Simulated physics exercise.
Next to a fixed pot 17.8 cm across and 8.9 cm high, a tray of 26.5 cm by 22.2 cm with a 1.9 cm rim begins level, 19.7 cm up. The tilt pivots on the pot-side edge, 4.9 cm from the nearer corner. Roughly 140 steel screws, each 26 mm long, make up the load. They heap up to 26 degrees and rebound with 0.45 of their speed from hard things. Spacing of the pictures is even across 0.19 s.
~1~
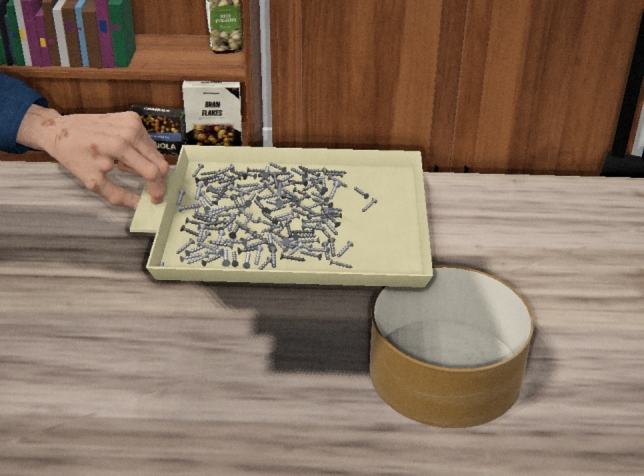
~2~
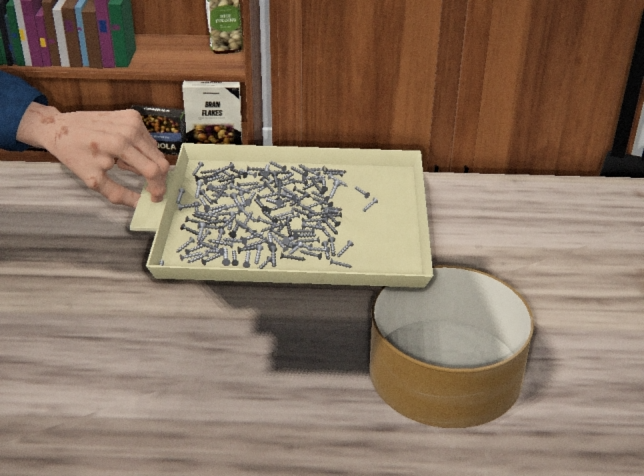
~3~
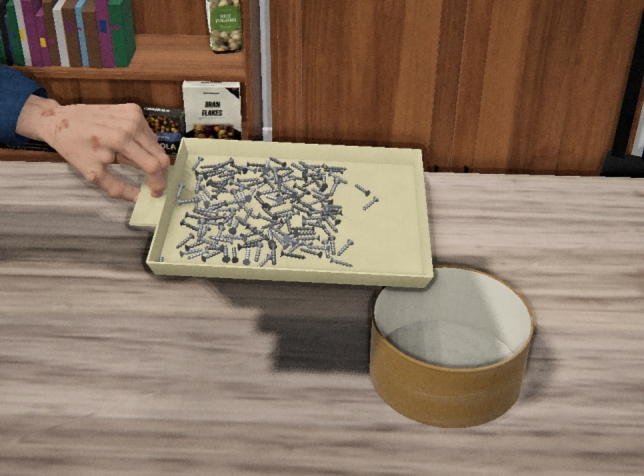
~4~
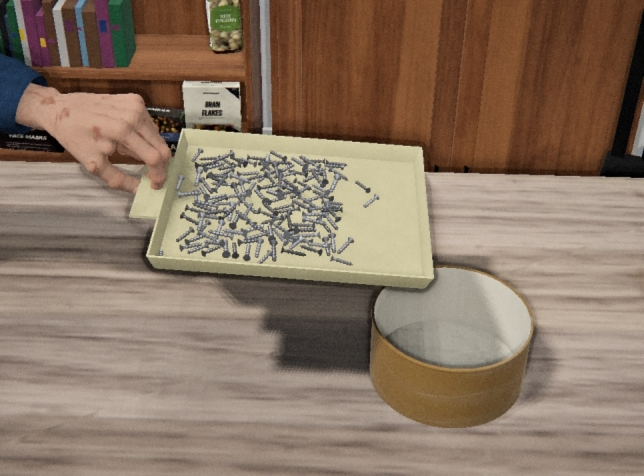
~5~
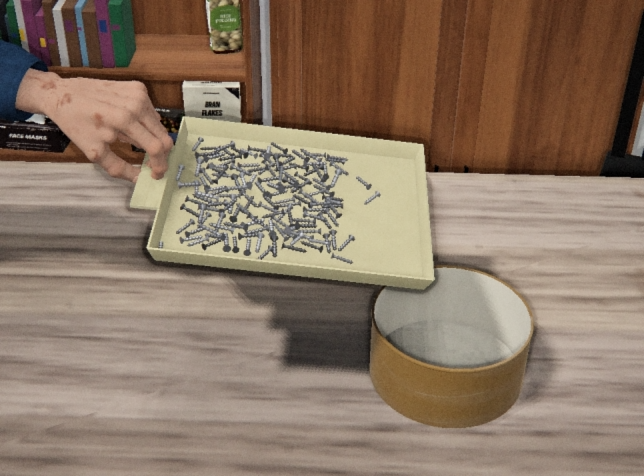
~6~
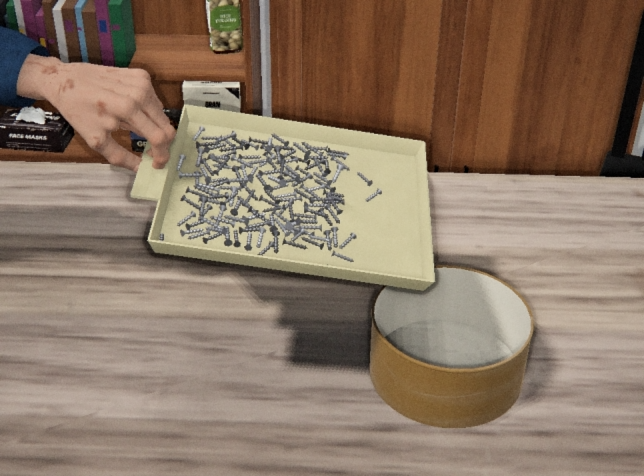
On a wood-grain tabletop, a hand held a pale yellow tray of scattered metal screws level beside a round pot, then slowly raised the left end, tilting it slightly rightward while the screws barely shifted.
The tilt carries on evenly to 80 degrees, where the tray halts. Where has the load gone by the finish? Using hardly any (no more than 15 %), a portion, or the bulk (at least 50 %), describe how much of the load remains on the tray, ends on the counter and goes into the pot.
Left on the tray: Hardly any, counter: The bulk, pot: A portion.
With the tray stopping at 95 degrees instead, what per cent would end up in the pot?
It would land at about 30 percent.
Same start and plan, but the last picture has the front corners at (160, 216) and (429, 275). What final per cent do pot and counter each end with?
Per cent by place - pot 65, counter 35.
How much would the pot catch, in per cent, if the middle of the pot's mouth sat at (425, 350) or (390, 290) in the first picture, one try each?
Try one: ~ 95 %; try two: ~ 0 %.
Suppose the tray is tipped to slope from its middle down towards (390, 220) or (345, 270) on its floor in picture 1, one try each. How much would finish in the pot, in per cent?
That would be close to 75 per cent and then close to 5 per cent.
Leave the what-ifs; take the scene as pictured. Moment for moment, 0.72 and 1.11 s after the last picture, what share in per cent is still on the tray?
Around 50 first, about 5 after.
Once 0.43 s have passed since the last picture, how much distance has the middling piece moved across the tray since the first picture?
8 cm.
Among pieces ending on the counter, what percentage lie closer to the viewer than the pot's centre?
Near 100 in a hundred.
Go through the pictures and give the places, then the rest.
Tray tilt 0 degrees, front corners at (154, 264) and (426, 271); middle of the pieces at (269, 217); pot at (452, 314), in the first frame.
Tray tilt 0 degrees, front corners at (154, 262) and (426, 272); middle of the pieces at (269, 216), in the second frame.
Tray tilt 2 degrees, front corners at (154, 259) and (426, 272); middle of the pieces at (269, 213), in the third frame.
Tray tilt 4 degrees, front corners at (154, 253) and (427, 273), lowest corner right front; middle of the pieces at (270, 208), in the fourth frame.
Tray tilt 7 degrees, front corners at (155, 245) and (427, 275), lowest corner right front; middle of the pieces at (270, 202), in the fifth frame.
Tray tilt 10 degrees, front corners at (156, 237) and (428, 276), lowest corner right front; middle of the pieces at (271, 196); pot at (452, 314), in the sixth frame.
Then, 0.43 s after the last picture, tilt 43 degrees; the tray holds 100 %, the pot 0 %.
Then, 0.72 s after the last picture, tilt 66 degrees; the tray holds 50 %, the pot 5 %.
Then, 1.11 s after the last picture, tilt 80 degrees; the tray holds 5 %, the pot 25 %.
In the end, tray 5 %, counter 70 %, pot 30 %.
